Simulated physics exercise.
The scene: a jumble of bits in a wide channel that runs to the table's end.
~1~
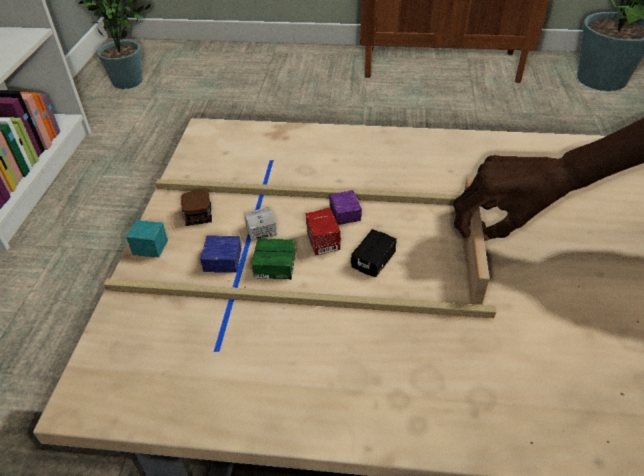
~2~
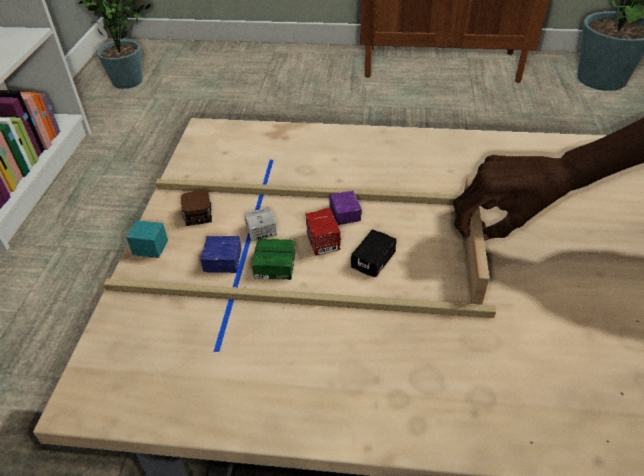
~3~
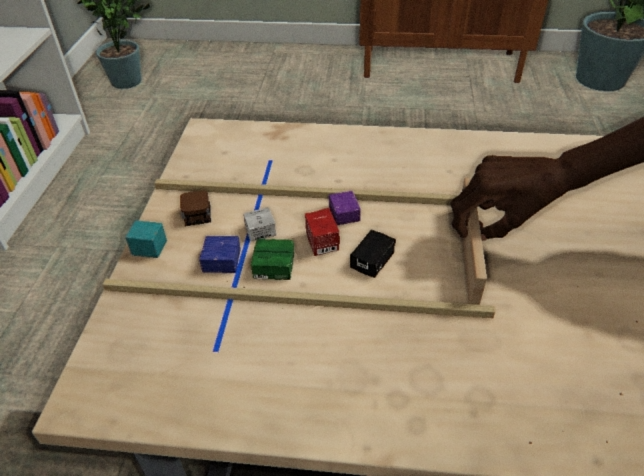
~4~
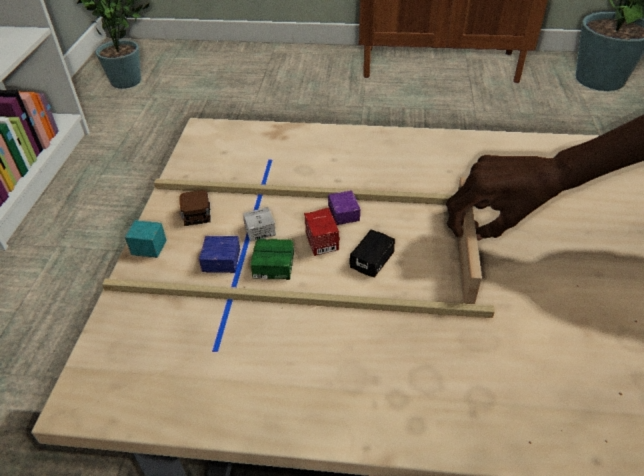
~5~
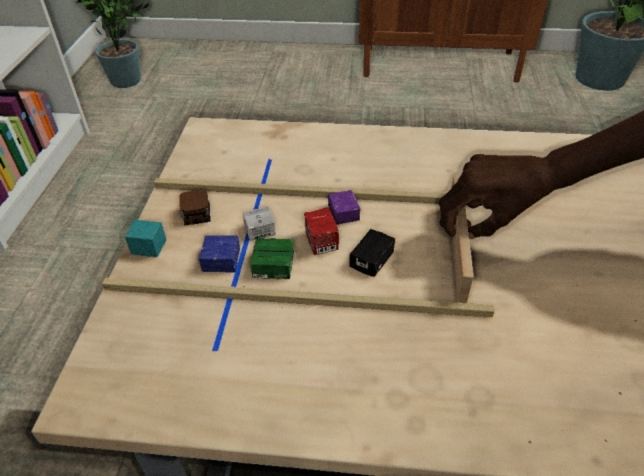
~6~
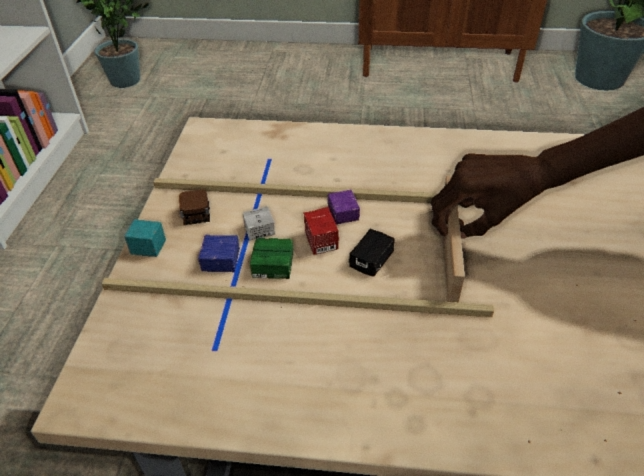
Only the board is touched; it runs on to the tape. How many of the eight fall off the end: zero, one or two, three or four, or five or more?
Here the number that fall off is zero.
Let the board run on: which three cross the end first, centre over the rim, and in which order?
The order is the turquoise block, then the blue block, then the green box.
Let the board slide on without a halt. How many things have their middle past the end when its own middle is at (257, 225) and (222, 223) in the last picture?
Past the end: 0 and 1.
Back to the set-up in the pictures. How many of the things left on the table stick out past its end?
1 of them.
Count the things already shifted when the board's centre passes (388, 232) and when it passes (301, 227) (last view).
At the one place 1, at the other 6.
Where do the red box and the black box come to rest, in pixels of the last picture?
The red box at (225, 219), the black box at (226, 254).
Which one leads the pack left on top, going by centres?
That is the turquoise block.
Soon after, none off yet; turquoise block at rest near (146, 238); brown case at rest near (195, 207); blue block at rest near (220, 253).
After that, none off yet; turquoise block at rest near (146, 238); brown case at rest near (195, 207); blue block displaced about its own width near (185, 252).
In the end, the number that fall off is zero.
